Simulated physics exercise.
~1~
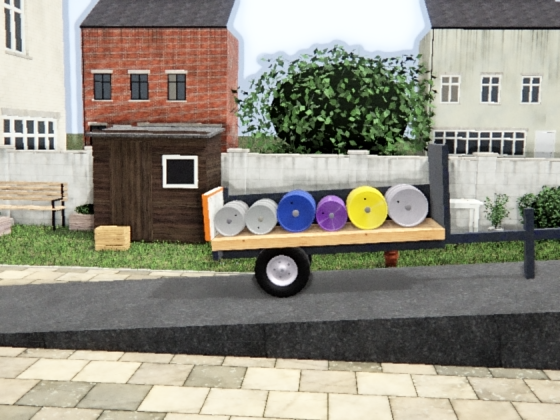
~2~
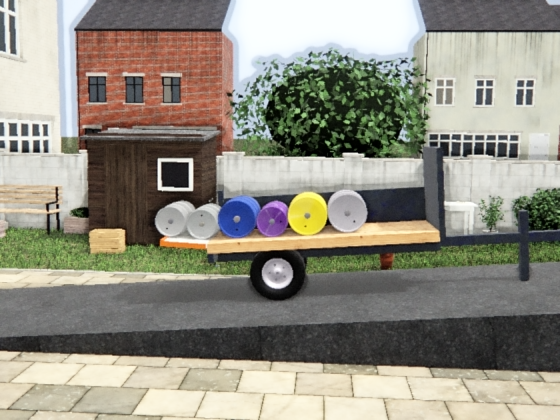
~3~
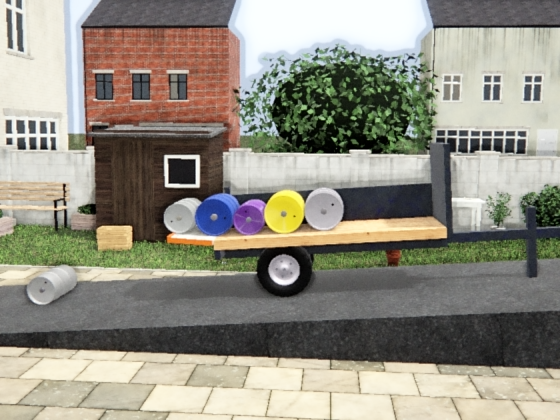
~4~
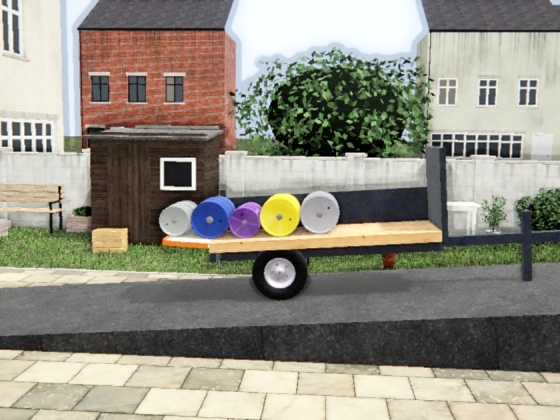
In the video, a trailer holding six kegs stands on a sloping road as its tailgate drops and the kegs roll left; one grey keg falls onto the road and leaves view, while blue rests on the lowered gate and purple, yellow and two grey ones also remain aboard.
